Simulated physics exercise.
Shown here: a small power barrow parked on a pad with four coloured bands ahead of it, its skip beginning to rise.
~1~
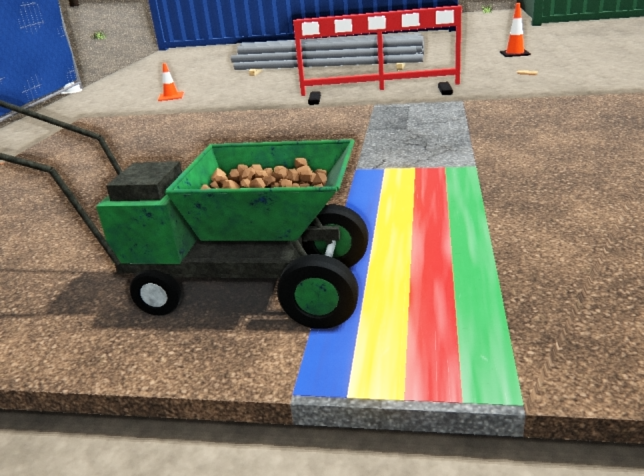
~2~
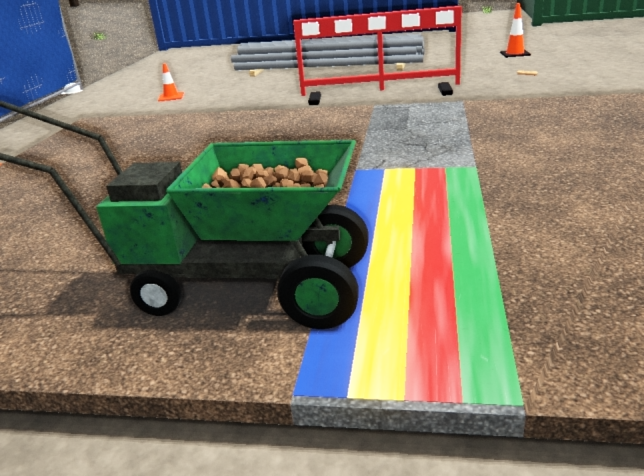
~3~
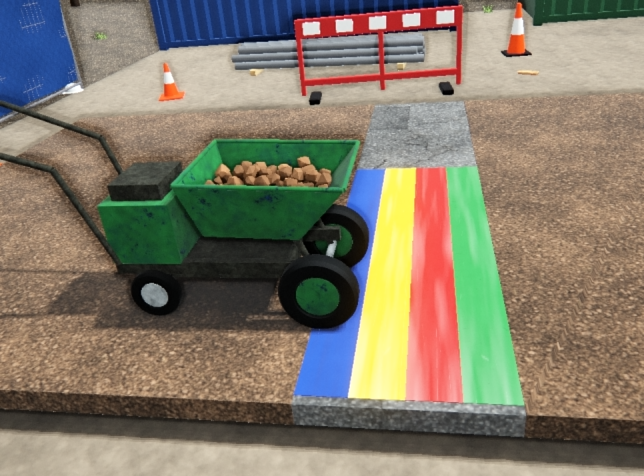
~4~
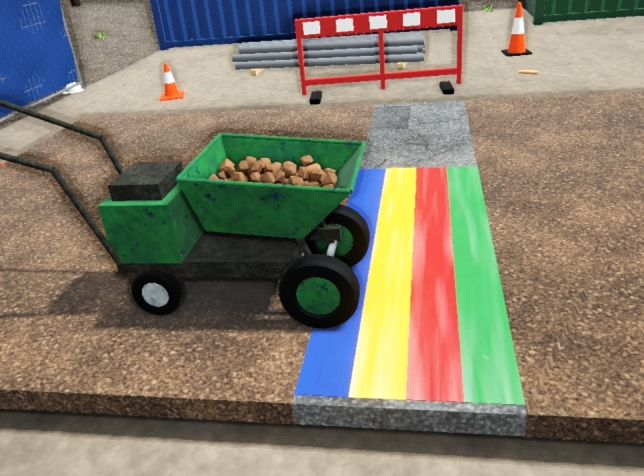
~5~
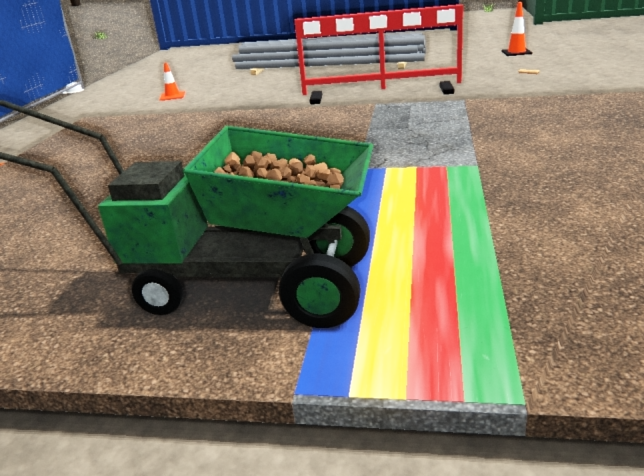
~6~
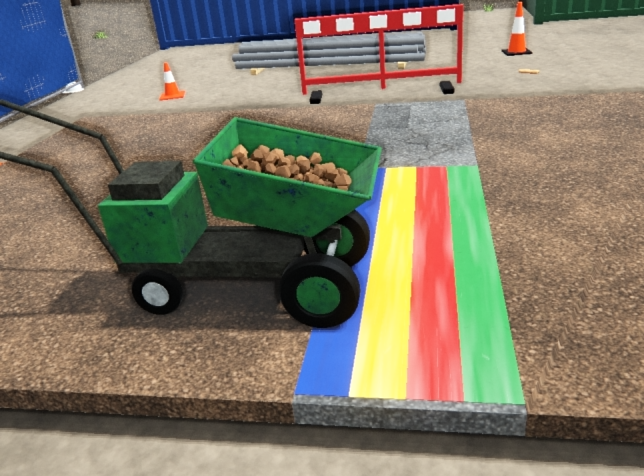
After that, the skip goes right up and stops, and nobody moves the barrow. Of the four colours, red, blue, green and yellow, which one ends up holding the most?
The green one holds the most.
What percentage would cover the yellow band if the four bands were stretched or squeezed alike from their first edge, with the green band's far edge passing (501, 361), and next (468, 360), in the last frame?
About 0 % and 0 %.
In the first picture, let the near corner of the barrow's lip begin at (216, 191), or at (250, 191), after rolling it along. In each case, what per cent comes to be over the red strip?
That would be roughly 20 in a hundred and then roughly 30 in a hundred.
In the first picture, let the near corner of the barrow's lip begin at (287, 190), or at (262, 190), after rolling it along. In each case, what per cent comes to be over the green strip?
Around 30 % the first time and around 20 % the second.
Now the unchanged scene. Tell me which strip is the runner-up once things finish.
Number two is that red strip.
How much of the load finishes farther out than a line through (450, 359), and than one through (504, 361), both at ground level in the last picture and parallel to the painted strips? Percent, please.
About 90 % and 50 %.
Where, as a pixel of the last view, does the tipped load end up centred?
Centre at rest: Close to (493, 292).
Shortly afterwards, skip tipped steeply; the whole lot in the skip.
Next, skip tipped right over; the bulk in the skip; only a few over the red strip; a little over the green strip; only a few falling.
Some moments later, skip tipped right over; a little in the skip; a little over the red strip; near half over the green strip; near a third off the paint.
In the end, skip tipped right over; none at all over the blue strip; none at all over the yellow strip; near a quarter over the red strip; near half over the green strip; near a third off the paint.
